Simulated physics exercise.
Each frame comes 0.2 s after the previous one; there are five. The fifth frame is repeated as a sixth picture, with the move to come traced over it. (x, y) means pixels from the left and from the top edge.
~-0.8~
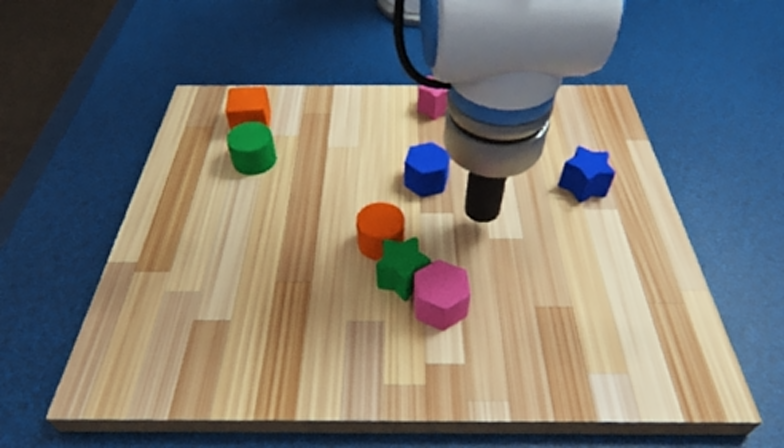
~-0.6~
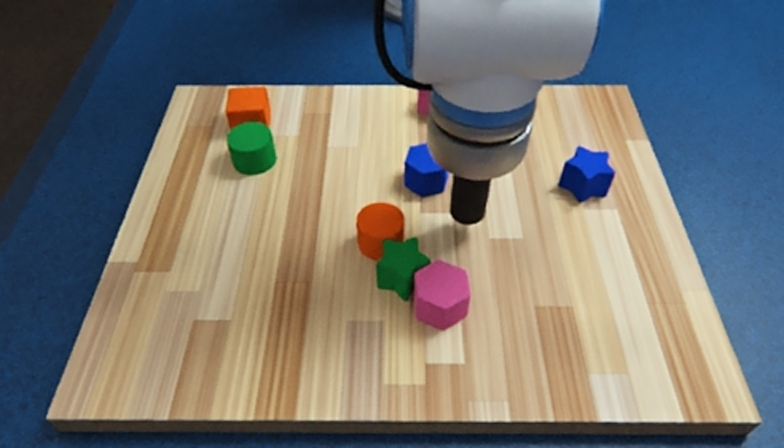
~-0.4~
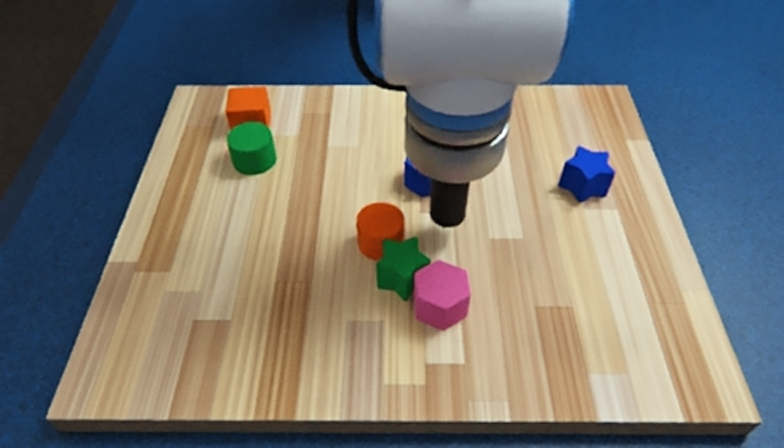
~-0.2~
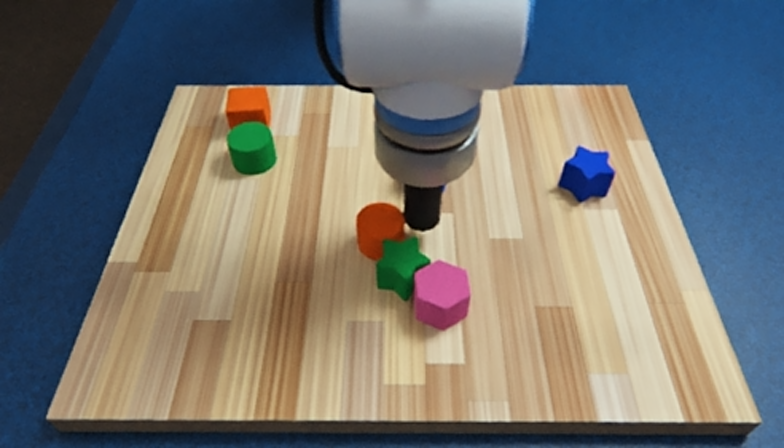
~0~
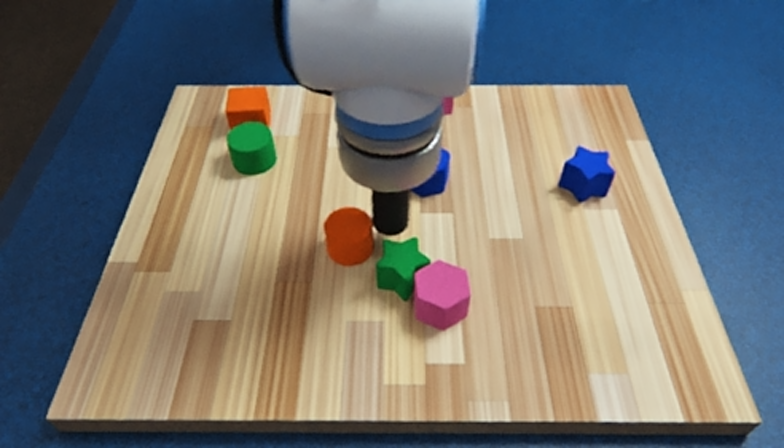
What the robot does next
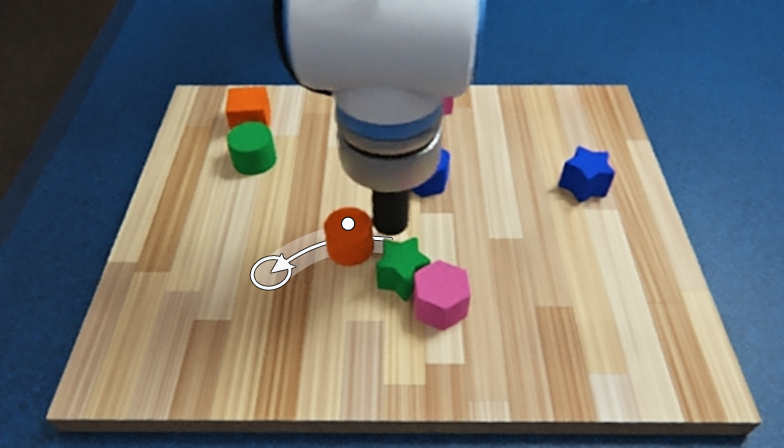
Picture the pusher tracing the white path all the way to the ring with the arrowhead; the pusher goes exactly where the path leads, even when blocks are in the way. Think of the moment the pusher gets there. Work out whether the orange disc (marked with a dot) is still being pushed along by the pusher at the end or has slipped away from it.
Still being pushed.
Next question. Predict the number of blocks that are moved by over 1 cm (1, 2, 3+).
In total, one block gets moved by over 1 cm.
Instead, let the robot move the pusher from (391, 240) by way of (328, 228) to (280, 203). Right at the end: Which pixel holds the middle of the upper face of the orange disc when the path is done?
The middle of its top is at (288, 231).
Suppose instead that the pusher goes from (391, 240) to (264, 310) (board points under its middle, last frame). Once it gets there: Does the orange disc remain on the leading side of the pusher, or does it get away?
Final position: To the side or behind.
Path on the board, from (391, 240) via (349, 239) and (308, 250), ending at (271, 273); the dot is on the orange disc.
What follows on the original path. One third of the way, pusher at (346, 222); orange disc at (305, 230).
Two thirds of the way, pusher at (304, 233); orange disc at (263, 246).
At the end, pusher at (266, 256); orange disc at (221, 268); green star-shaped block in place.
